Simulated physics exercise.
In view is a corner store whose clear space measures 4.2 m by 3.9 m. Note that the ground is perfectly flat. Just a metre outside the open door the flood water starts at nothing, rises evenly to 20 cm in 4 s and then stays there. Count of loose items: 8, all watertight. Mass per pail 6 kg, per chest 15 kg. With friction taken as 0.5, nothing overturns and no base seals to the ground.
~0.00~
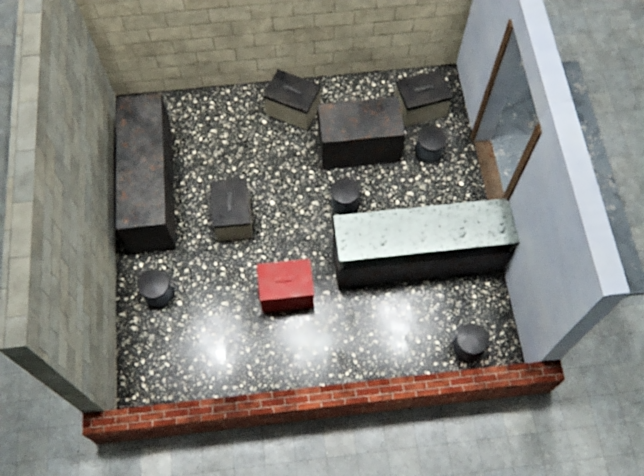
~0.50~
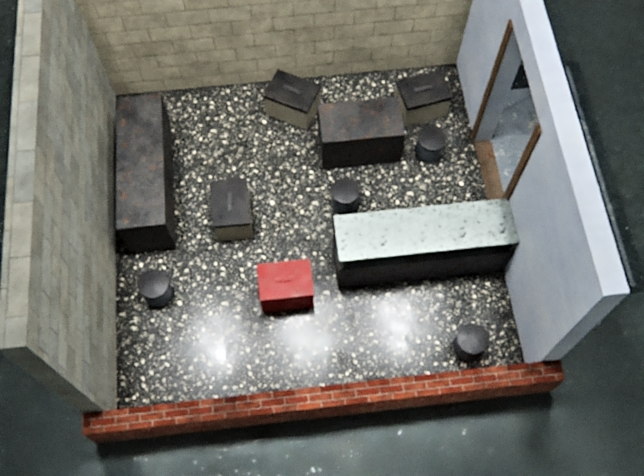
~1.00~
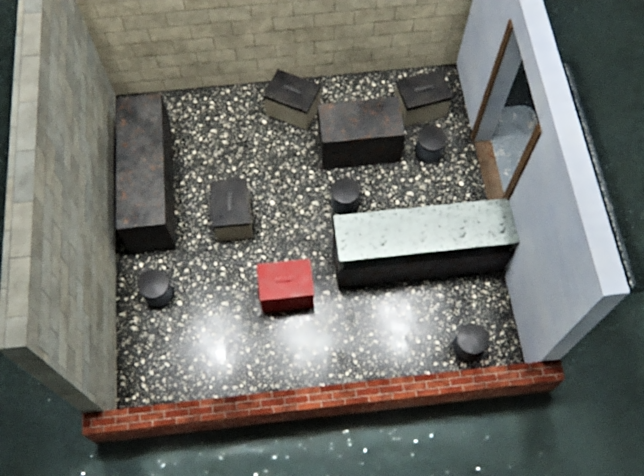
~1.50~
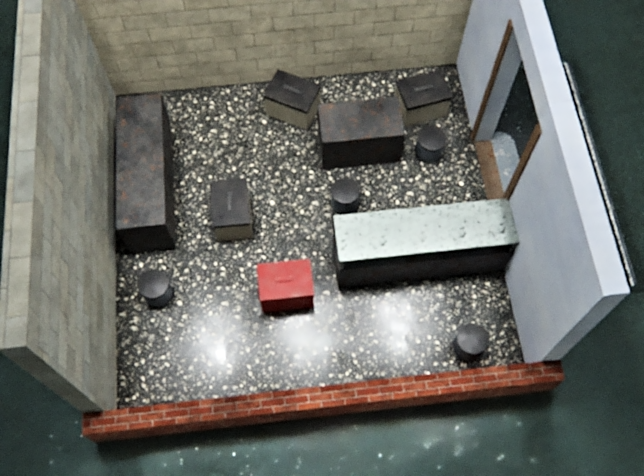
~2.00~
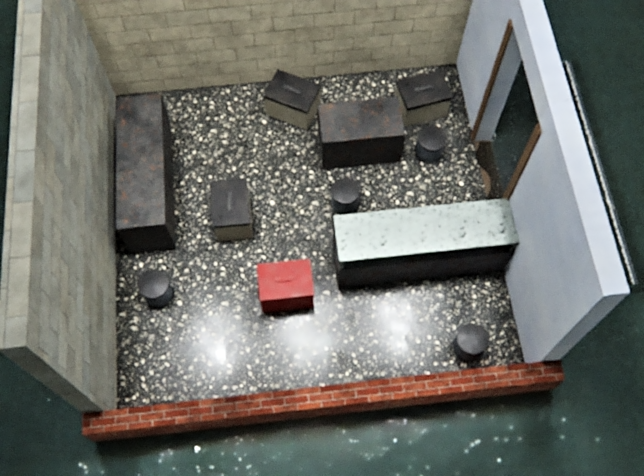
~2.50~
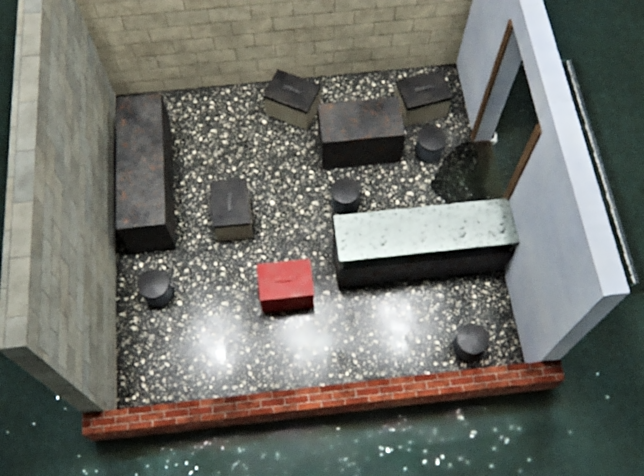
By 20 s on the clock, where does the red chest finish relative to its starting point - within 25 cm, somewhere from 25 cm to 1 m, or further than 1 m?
The red chest finishes between 25 cm and 1 m from its start.
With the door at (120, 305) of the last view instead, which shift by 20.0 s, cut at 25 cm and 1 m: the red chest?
The red chest drifts well away.
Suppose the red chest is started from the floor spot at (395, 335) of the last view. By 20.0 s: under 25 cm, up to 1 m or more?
So it budges only slightly.
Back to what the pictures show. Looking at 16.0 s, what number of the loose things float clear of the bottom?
That would be 7 of them.
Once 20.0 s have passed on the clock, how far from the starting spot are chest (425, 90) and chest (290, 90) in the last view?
Respectively 50 and 20 centimetres.
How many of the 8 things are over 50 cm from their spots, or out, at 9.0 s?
1.
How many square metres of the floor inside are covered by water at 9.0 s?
Near 11.0 m2 in all.
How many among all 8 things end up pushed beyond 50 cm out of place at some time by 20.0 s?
Result: 6.
After 4.0 s the red chest is near (285, 279), 0.0 m from its start, aground; 0 afloat.
After 9.0 s the red chest is near (285, 279), 0.0 m from its start, aground; 4 afloat.
After 16.0 s the red chest is near (280, 279), 0.1 m from its start, aground; 7 afloat.
After 20.0 s the red chest is near (274, 326), 0.5 m from its start, afloat; 8 afloat.
